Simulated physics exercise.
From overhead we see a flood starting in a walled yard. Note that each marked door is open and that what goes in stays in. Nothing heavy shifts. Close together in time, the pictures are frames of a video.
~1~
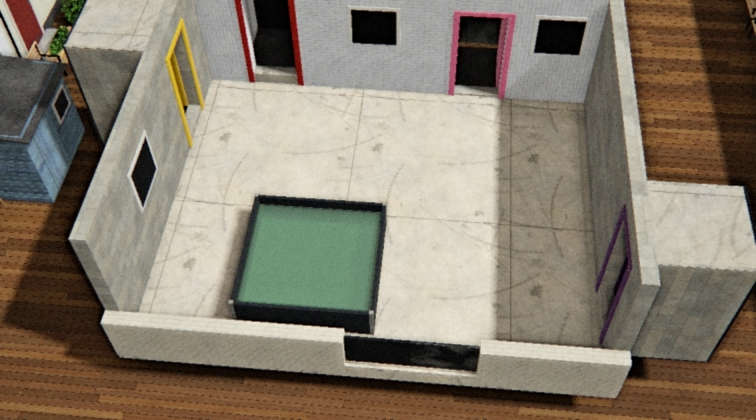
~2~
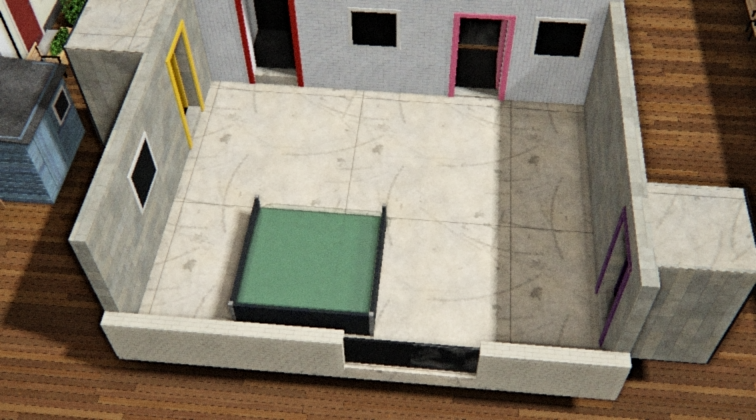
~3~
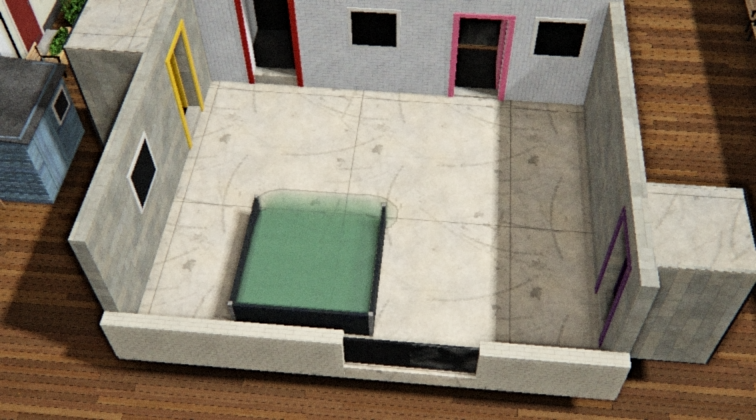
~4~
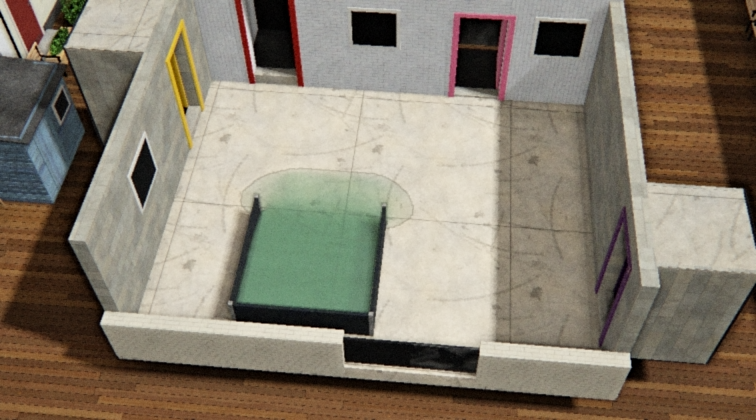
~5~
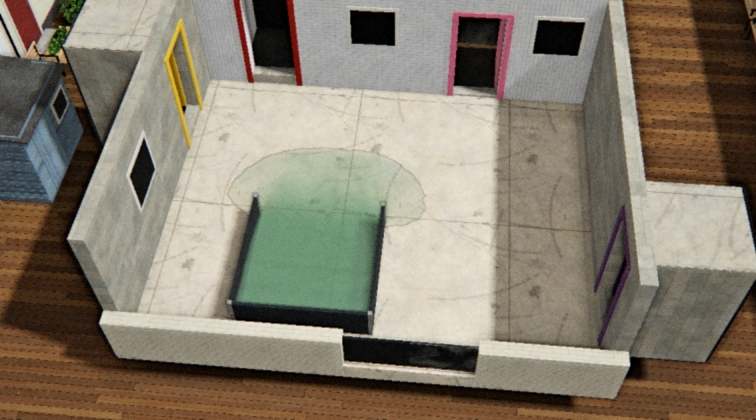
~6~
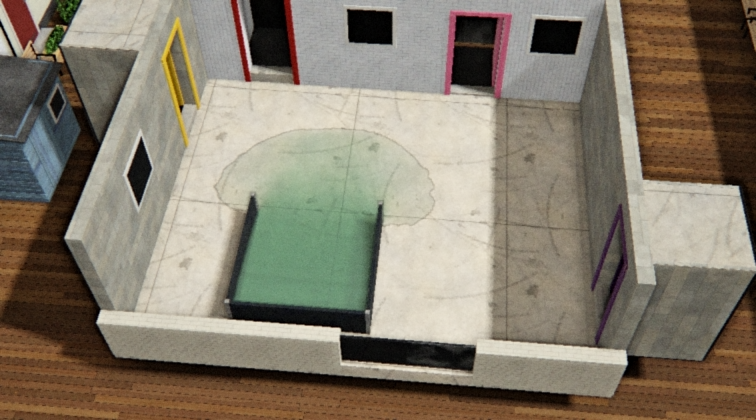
In this clip, an open tank of green water sits whole and still in a walled yard, then its far side is gone and water pours out through the gap, spreading in a widening rounded sheet across the pale floor.
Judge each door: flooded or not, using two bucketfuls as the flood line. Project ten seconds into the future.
In the end the pink door will top two buckets; the yellow door will not top two buckets; the purple door will not top two buckets; the red door will not top two buckets.
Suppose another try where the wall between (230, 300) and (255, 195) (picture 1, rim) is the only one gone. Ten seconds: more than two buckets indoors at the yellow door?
As far as I can tell, the yellow door door comes in lower.
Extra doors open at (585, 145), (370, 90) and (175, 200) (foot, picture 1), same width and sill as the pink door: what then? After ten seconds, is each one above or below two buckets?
Exceeds the limit; exceeds the limit; falls short.
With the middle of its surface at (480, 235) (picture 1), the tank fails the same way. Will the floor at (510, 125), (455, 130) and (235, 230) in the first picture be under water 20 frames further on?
Log: Flood; flood; no flood.
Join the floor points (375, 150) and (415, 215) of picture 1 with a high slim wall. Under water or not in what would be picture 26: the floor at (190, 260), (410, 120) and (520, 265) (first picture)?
Results in order: Bone-dry / swamped / bone-dry.
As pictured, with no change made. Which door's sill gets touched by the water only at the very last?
The one in purple.
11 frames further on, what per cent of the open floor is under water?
Roughly 45 %.
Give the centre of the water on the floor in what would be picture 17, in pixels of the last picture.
Near pixel (328, 186).
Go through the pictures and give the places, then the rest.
The first picture shows the open tank at (311, 254) is whole and still.
In the second picture, the front is at a hidden place, out from the gap on the open tank's far side.
In the third picture, water pours out on the open tank's far side and has run to (392, 210).
In the fourth picture, the front is at (403, 197), out from the gap on the open tank's far side.
In the fifth picture, water pours out on the open tank's far side and has run to (408, 177).
In the sixth picture, water pours out on the open tank's far side and has run to (375, 136).
A moment on, water covers 35 % of the floor; the pink door not reached, the yellow door not reached, the purple door not reached, the red door not reached.
Next, water covers 45 % of the floor; the pink door wet at the sill, nothing in, the yellow door wet at the sill, nothing in, the purple door not reached, the red door wet at the sill, nothing in.
Then, water covers 45 % of the floor; the pink door over two buckets in, the yellow door wet at the sill, nothing in, the purple door not reached, the red door wet at the sill, nothing in.
Later, water covers 75 % of the floor; the pink door over two buckets in, the yellow door under two buckets in, the purple door wet at the sill, nothing in, the red door wet at the sill, nothing in.
In the end, water covers 95 % of the floor; the pink door over two buckets in, the yellow door under two buckets in, the purple door wet at the sill, nothing in, the red door wet at the sill, nothing in.
